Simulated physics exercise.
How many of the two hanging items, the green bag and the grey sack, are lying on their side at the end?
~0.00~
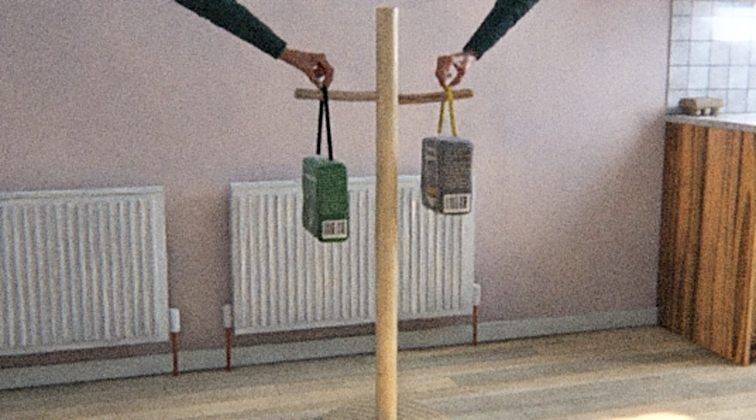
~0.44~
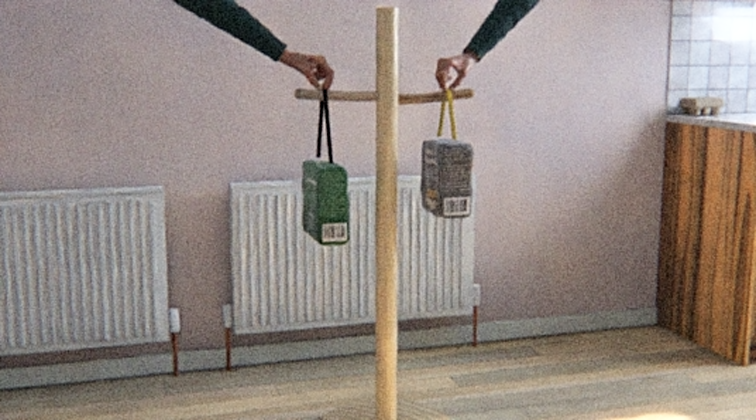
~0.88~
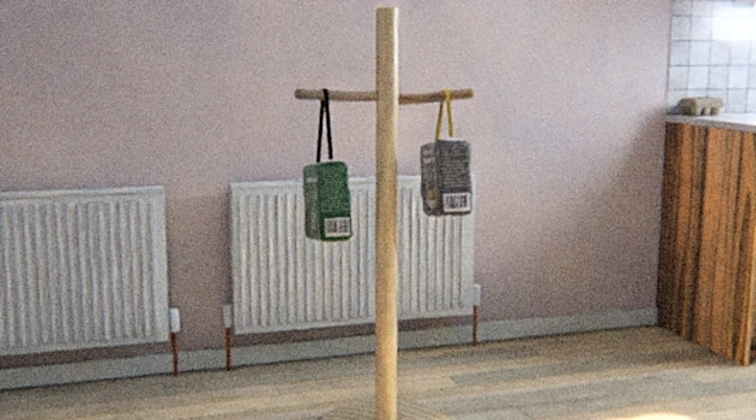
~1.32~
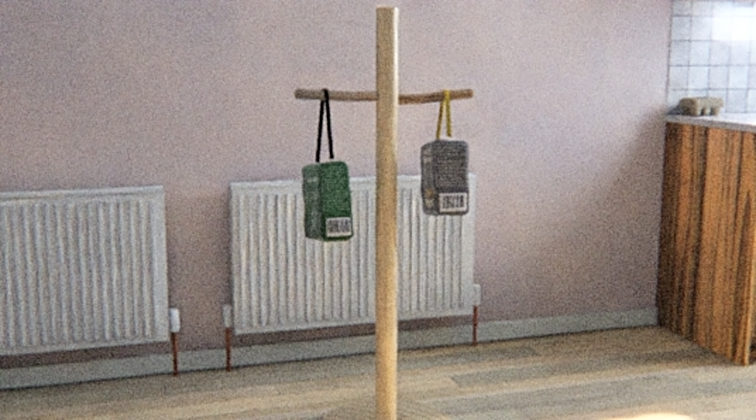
None of them are lying on their side at the end. The green bag and the grey sack both still hang from their loops on the pegs.
